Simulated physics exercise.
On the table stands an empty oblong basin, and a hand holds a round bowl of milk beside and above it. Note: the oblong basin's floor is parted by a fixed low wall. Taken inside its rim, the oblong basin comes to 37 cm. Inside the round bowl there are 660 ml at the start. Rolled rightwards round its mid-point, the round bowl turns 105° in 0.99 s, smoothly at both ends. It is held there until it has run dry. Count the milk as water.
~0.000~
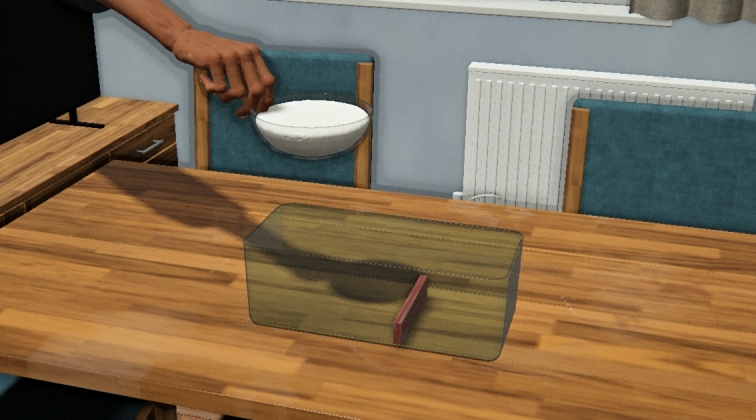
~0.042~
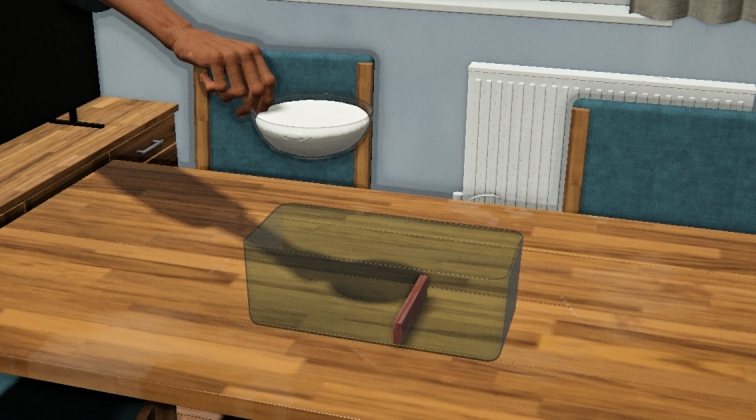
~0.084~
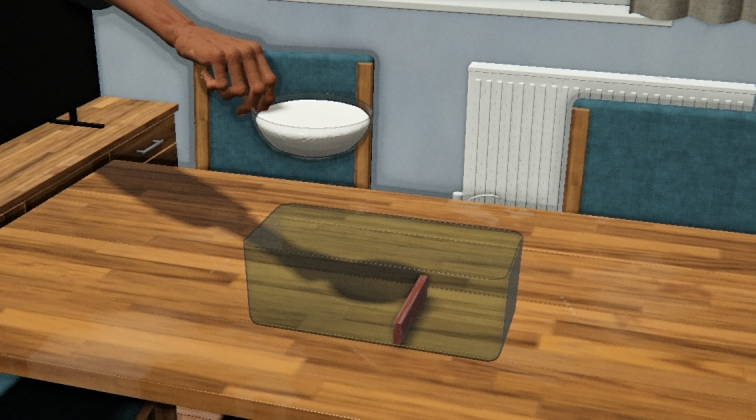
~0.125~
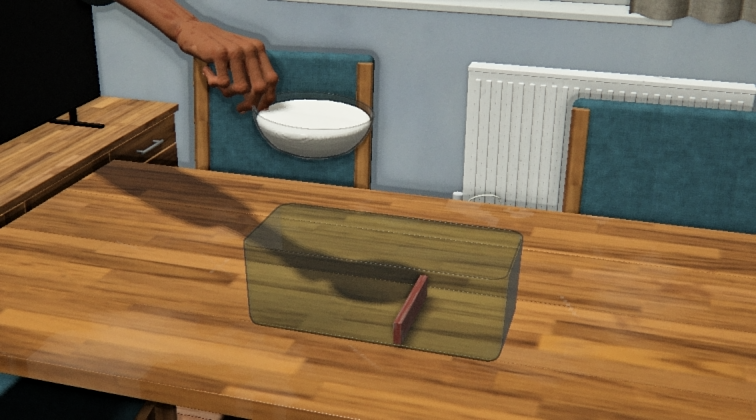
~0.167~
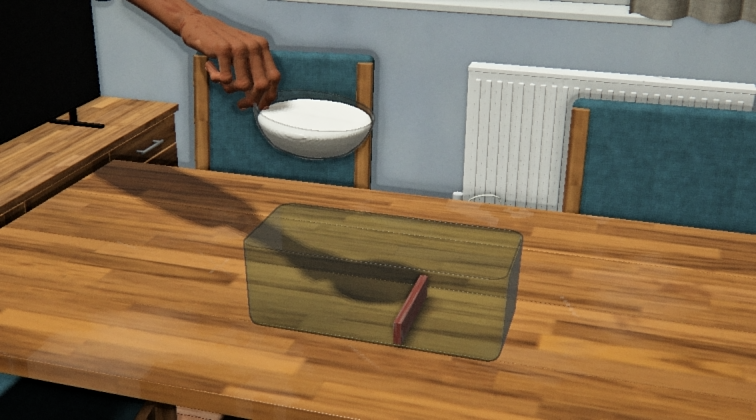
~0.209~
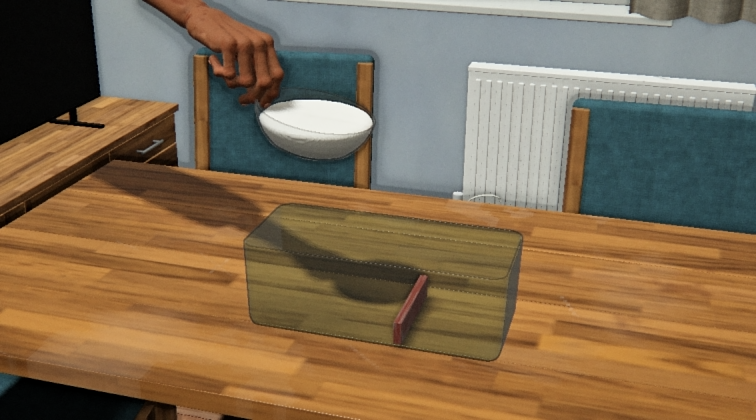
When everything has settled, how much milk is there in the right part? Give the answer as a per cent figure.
56 out of 100.
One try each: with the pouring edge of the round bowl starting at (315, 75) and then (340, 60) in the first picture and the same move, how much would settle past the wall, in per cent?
Some 15 and 25 per cent, in that order.
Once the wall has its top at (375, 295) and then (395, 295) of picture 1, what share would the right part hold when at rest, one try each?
85 per cent first, 75 per cent second.
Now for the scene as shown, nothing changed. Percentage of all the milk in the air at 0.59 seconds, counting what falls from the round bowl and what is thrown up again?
Near 46 per cent at that moment.
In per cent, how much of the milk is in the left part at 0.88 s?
Roughly 40 percent.
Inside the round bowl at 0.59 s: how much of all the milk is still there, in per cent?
Fraction remaining: Approx. 24 per cent.
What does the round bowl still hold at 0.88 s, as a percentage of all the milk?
0 per cent or so.
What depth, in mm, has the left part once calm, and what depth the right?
Left part: About 8 mm; right part: About 18 mm.
By 0.59 s the tilt is 69° and 24 per cent is still to pour, 7 is left of the wall and 22 right of it.
By 0.88 s the tilt is 102° and 0 per cent is still to pour, 40 is left of the wall and 57 right of it.
By 1.17 s the tilt is 105° and 0 per cent is still to pour, 43 is left of the wall and 56 right of it.
By 1.49 s the tilt is 105° and 0 per cent is still to pour, 43 is left of the wall and 56 right of it.
At rest 43 per cent lies left of the wall, 56 right of it and 1 outside.
